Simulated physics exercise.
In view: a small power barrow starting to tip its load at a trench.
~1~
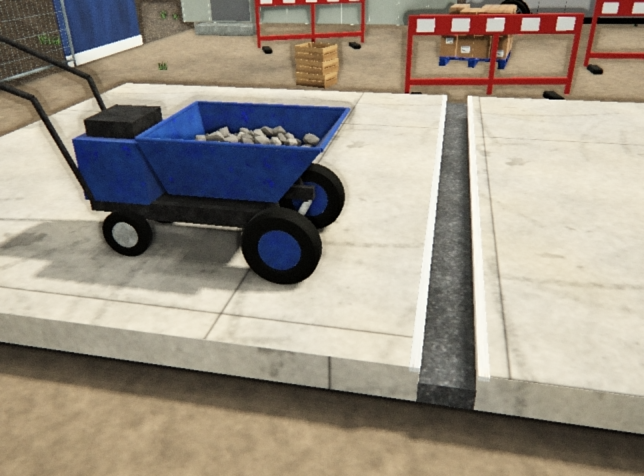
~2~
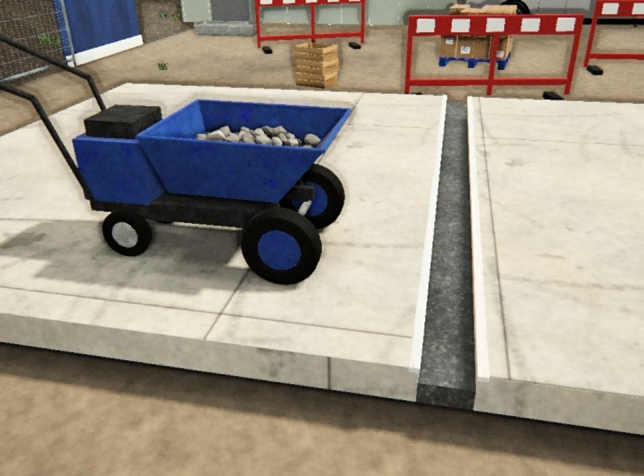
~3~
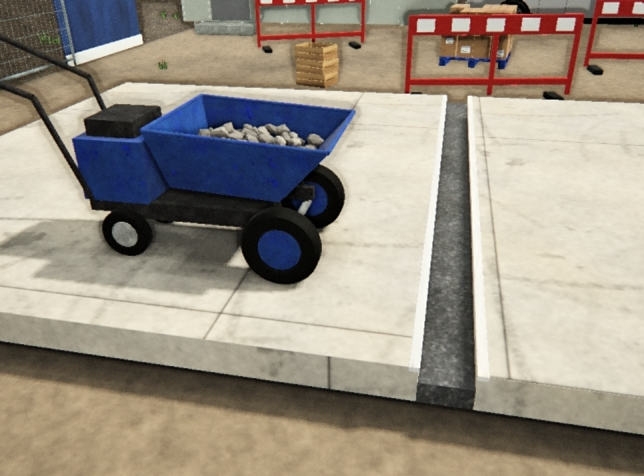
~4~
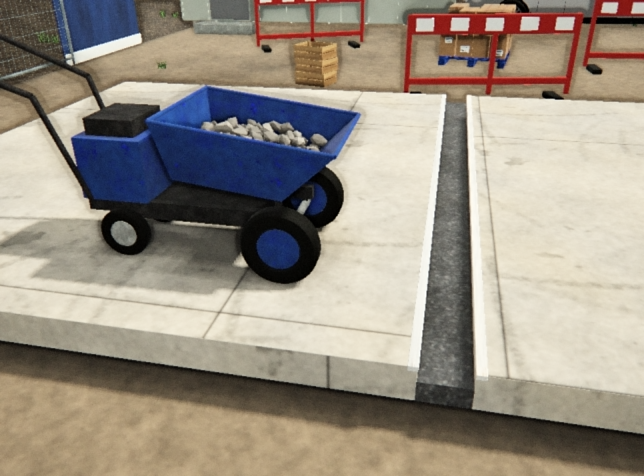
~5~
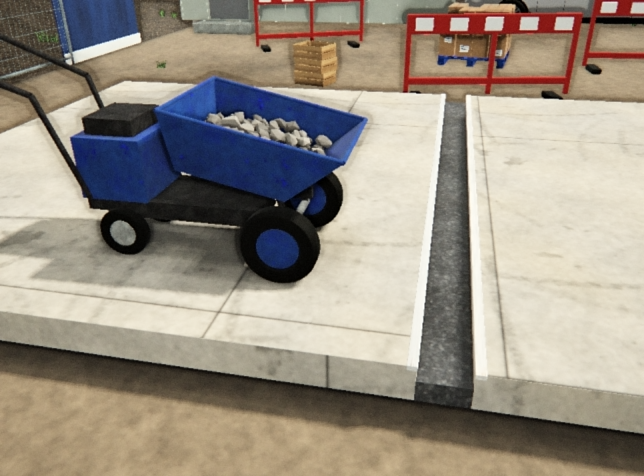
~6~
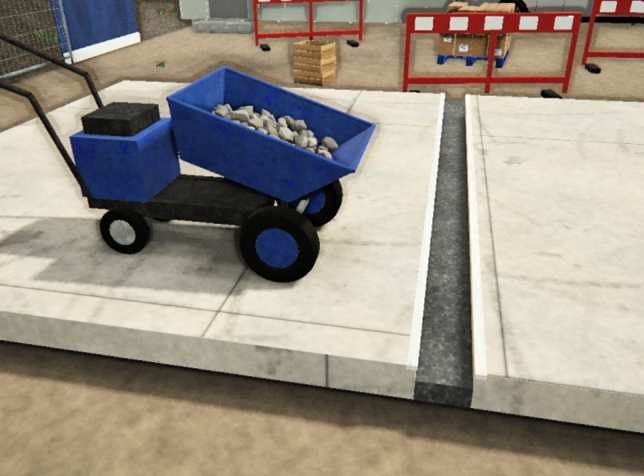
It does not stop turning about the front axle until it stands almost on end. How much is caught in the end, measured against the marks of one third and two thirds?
One third to two-thirds.
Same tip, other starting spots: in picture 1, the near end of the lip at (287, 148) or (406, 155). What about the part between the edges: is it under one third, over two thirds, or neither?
For the first position, below one third; for the second, less than a third.
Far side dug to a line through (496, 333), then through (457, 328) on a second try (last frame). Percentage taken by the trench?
Lab note: Case 1 near 50 percent, case 2 near 30 percent.
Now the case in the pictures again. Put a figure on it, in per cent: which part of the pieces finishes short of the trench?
Result: Some 25 % of the load.
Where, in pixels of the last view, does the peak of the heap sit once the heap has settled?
Summit once settled: About (428, 235).
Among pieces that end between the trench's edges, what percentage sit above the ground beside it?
40 %.
Just after the last frame, skip tipped steeply; every one in the skip.
A moment on, skip tipped right over; the larger part in the skip; about a tenth short of the trench; just a few in or heaped over the trench.
Further on, skip tipped right over; roughly a quarter in the skip; roughly a quarter short of the trench; roughly half in or heaped over the trench; just a few beyond it.
When it is over, skip tipped right over; roughly a quarter in the skip; roughly a quarter short of the trench; roughly half in or heaped over the trench; just a few beyond it.
